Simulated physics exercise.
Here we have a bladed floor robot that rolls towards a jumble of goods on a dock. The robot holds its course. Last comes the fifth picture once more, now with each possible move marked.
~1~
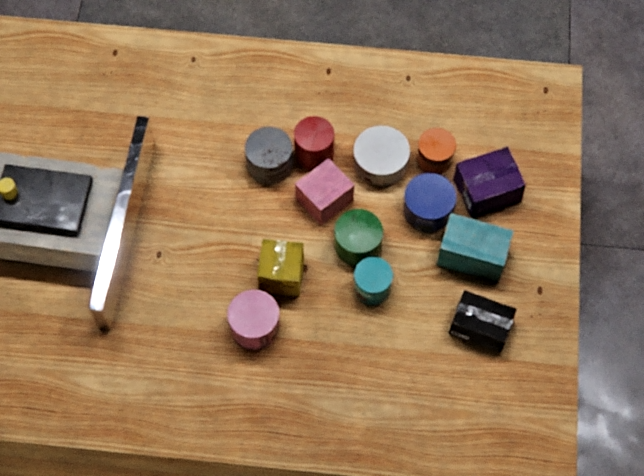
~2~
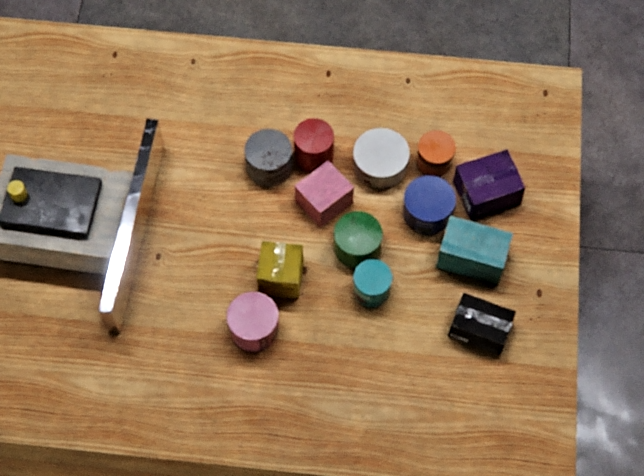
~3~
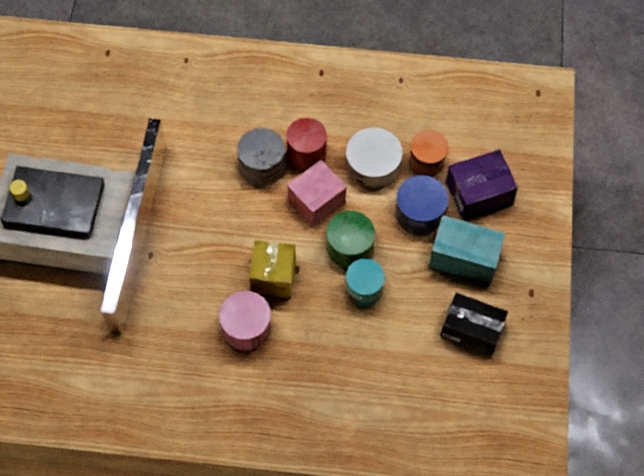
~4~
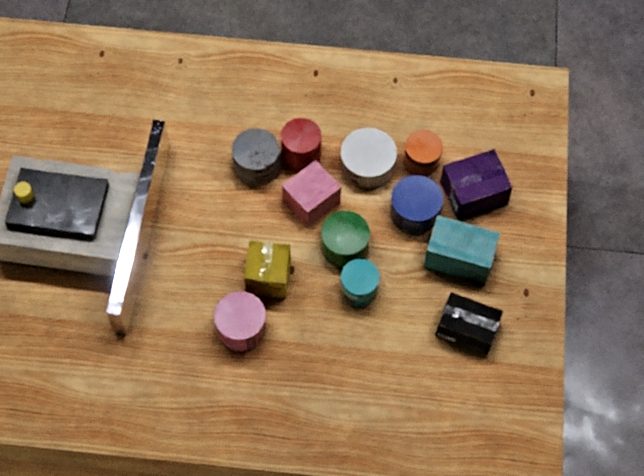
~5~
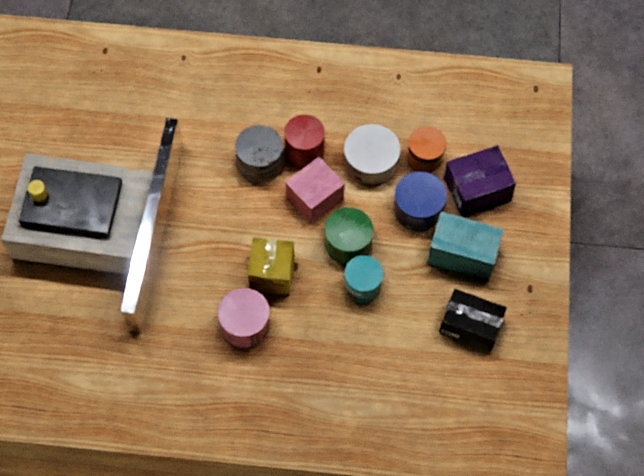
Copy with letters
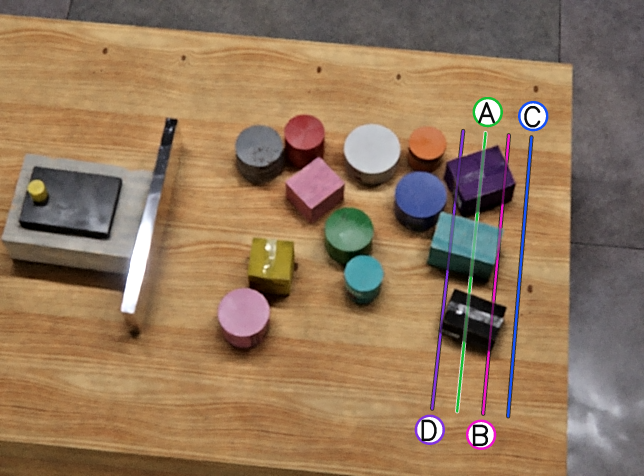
In the video, a bladed floor robot at the left edges slowly rightward across a wooden surface toward a jumble of colourful round pails and boxes, which stay in their places, while the view shifts slightly.
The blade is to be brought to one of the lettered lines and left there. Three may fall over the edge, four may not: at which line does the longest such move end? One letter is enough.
It can go as far as B.
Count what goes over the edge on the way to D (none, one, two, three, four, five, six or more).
In all, none.
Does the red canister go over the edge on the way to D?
No.
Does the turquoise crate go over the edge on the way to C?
Yes.
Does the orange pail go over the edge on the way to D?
No.
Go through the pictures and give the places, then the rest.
In the first picture, turquoise pail (373, 282); green canister (358, 238); black box (482, 321).
In the second picture, robot (57, 202); blue pail (429, 205).
In the third picture, robot (60, 201); yellow box (272, 269).
In the fourth picture, robot (65, 203); purple parcel (476, 184).
In the fifth picture, robot (78, 201); white pail (371, 156); pink pail (244, 319); turquoise crate (465, 247).
On the marked copy, A at (472, 264); B at (497, 267); C at (520, 269); D at (449, 262).
Following B. Soon after the start, robot (201, 213); red canister (345, 130); orange pail (432, 152).
Later, robot (326, 224); purple parcel (510, 175); black box (496, 329).
In the end, robot (423, 233); turquoise crate over the edge; blue pail over the edge; two fallen.
As for the rest, A is within the limit but short; C drops five; D is within the limit but short.
